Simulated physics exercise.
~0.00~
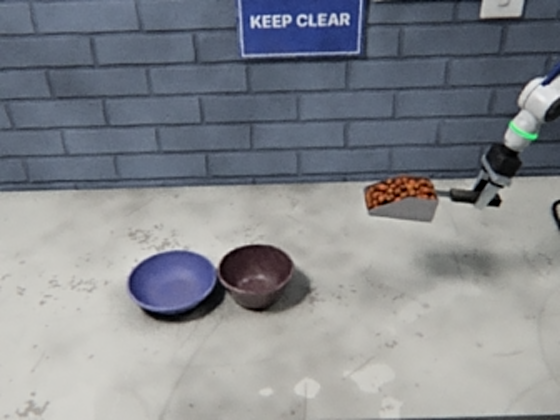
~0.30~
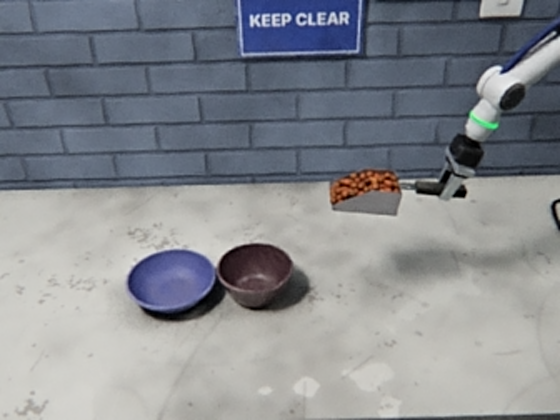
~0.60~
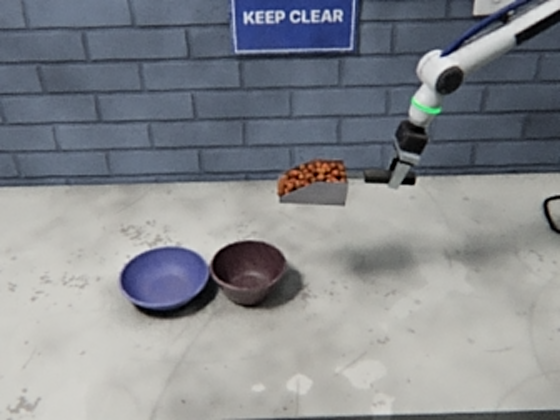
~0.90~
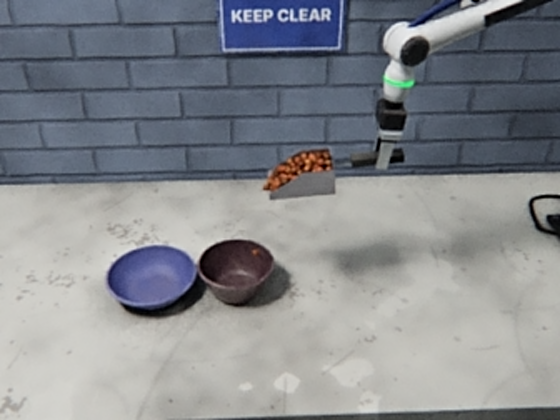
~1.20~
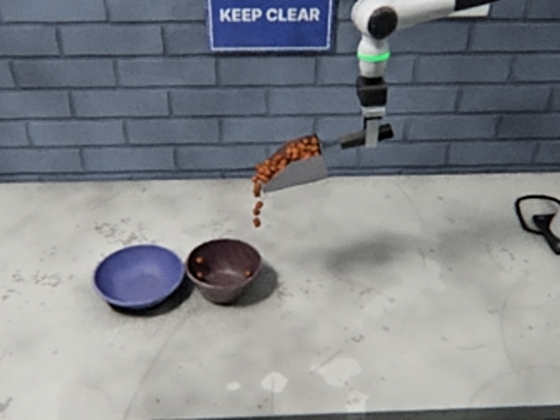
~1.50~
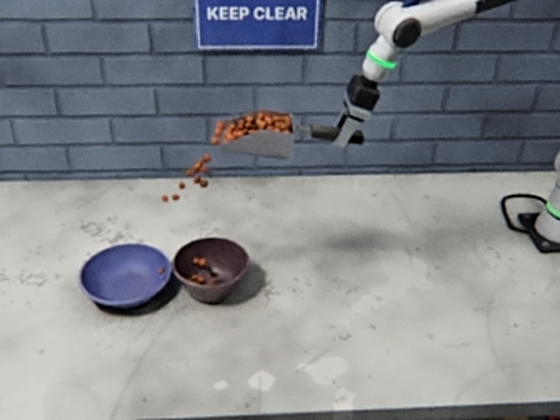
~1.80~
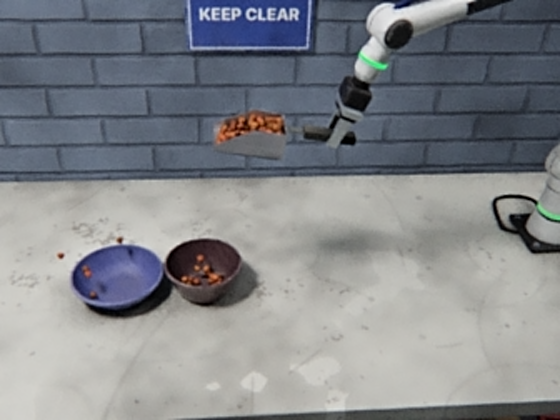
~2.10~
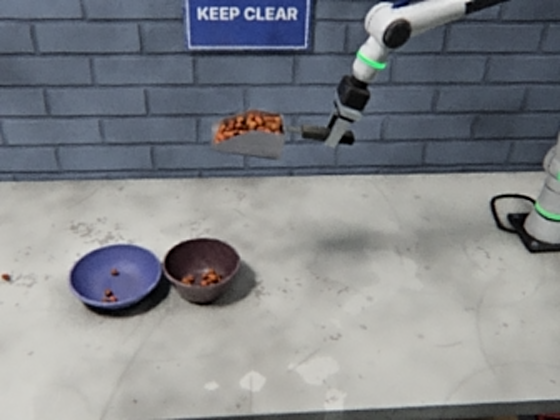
A robot arm carried a scoop heaped with brown nuts left toward two bowls, tipped some out, then levelled it; several landed in the dark bowl, a few in the blue one, and one rolled off left, while the scoop stayed mostly full.
